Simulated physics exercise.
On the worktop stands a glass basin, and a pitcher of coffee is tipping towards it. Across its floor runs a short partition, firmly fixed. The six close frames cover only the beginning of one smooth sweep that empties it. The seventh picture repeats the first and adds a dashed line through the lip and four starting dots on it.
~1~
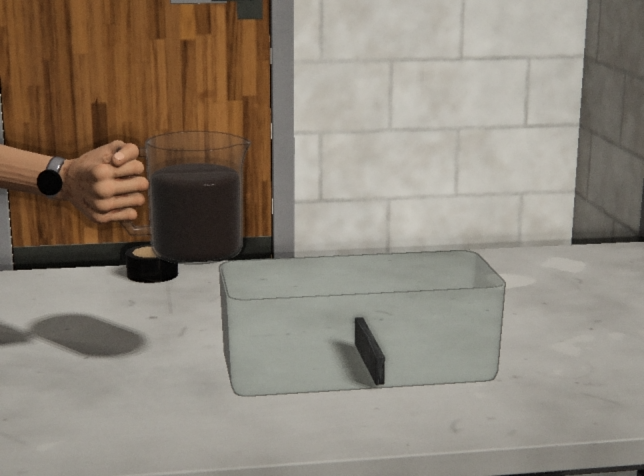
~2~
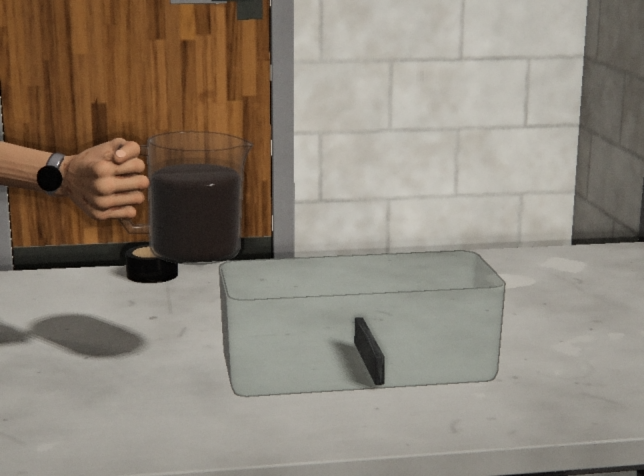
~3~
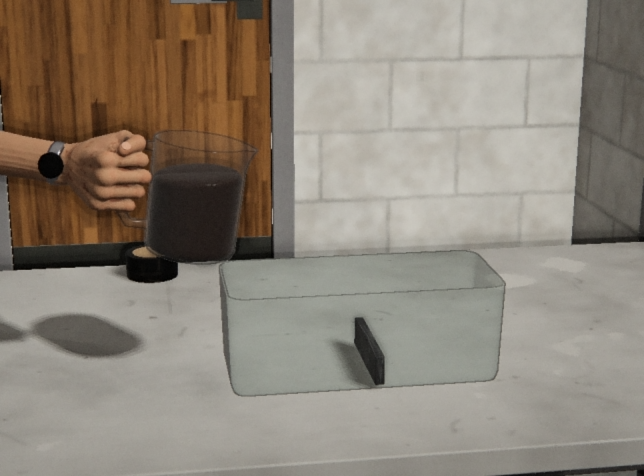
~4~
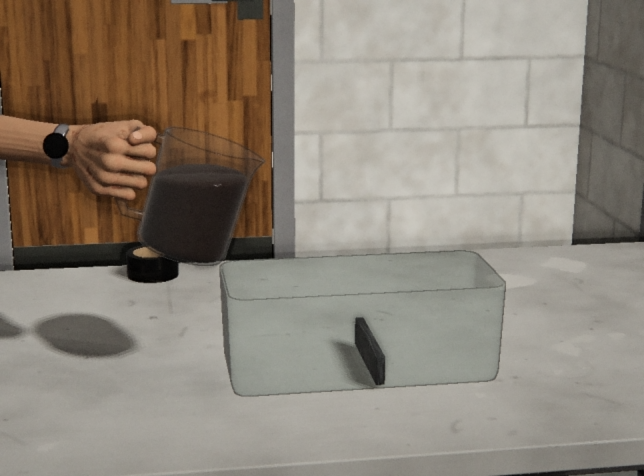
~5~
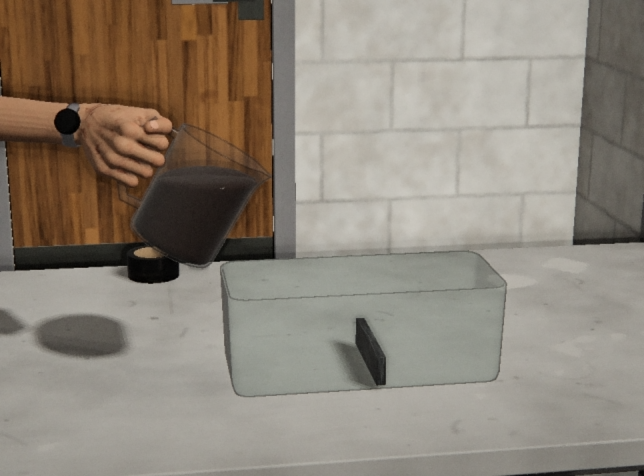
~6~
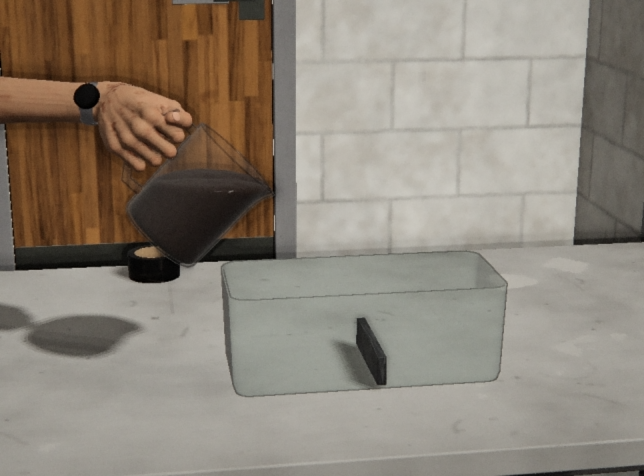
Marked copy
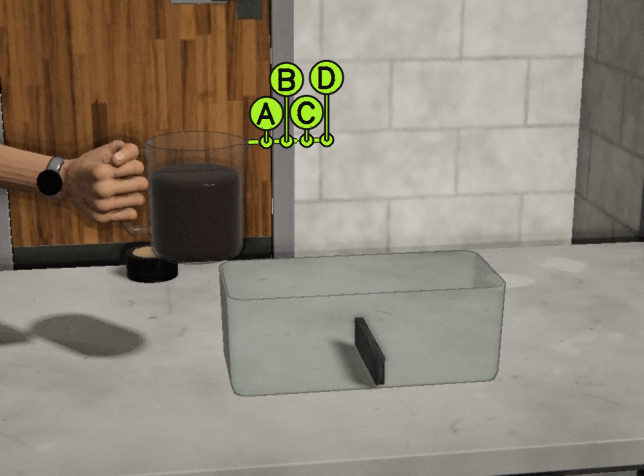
A hand with a dark wristwatch reaches in from the left, holding a clear glass pitcher of dark coffee above a pale marbled worktop, seen from the front and slightly above. To the right sits an empty rectangular glass basin with a short dark partition, before a wooden panel and whitish brick wall. The hand steadily tilts the pitcher rightward, its coffee staying inside, while the camera stays still.
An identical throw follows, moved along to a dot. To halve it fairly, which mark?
Best: D.
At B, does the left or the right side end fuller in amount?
More ends on the left.
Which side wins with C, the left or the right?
The left side.
In lime, A at (266, 141); B at (286, 141); C at (306, 140); D at (326, 139).
Choosing A, about 86 % ends left of the wall and 11 % right of it; 3 % is lost outside.
Choosing B, about 85 % ends left of the wall and 11 % right of it; 4 % is lost outside.
Choosing C, about 74 % ends left of the wall and 23 % right of it; 3 % is lost outside.
Choosing D, about 46 % ends left of the wall and 52 % right of it.
